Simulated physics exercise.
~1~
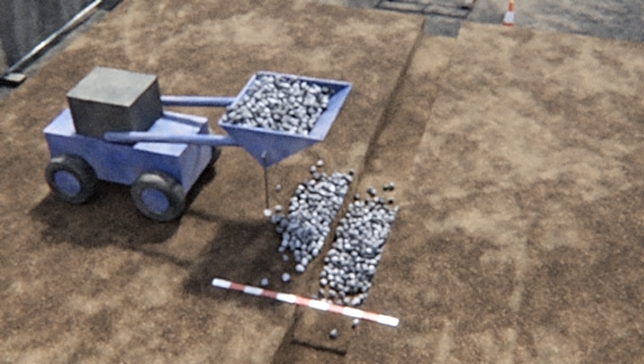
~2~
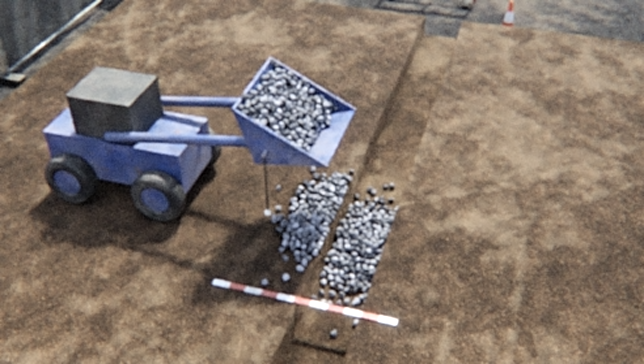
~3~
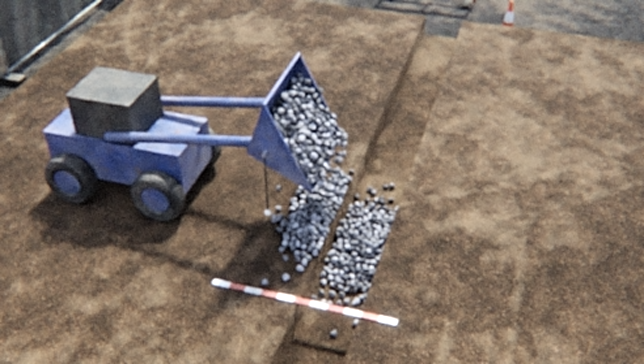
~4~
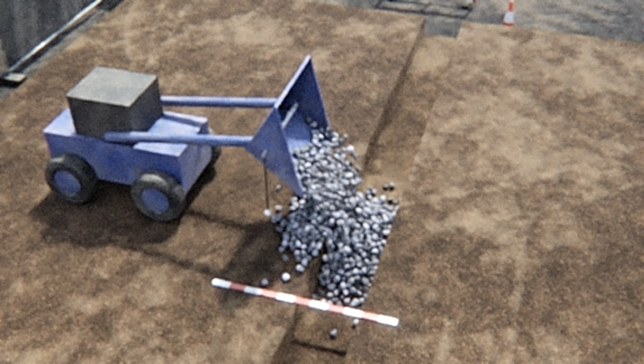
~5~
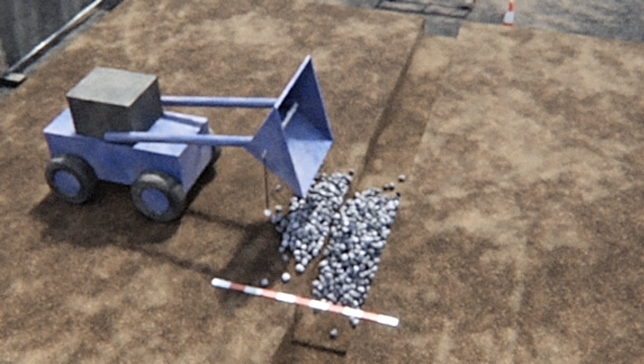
On bare brown ground, a blue loader tips its bucket and empties grey stones onto others.
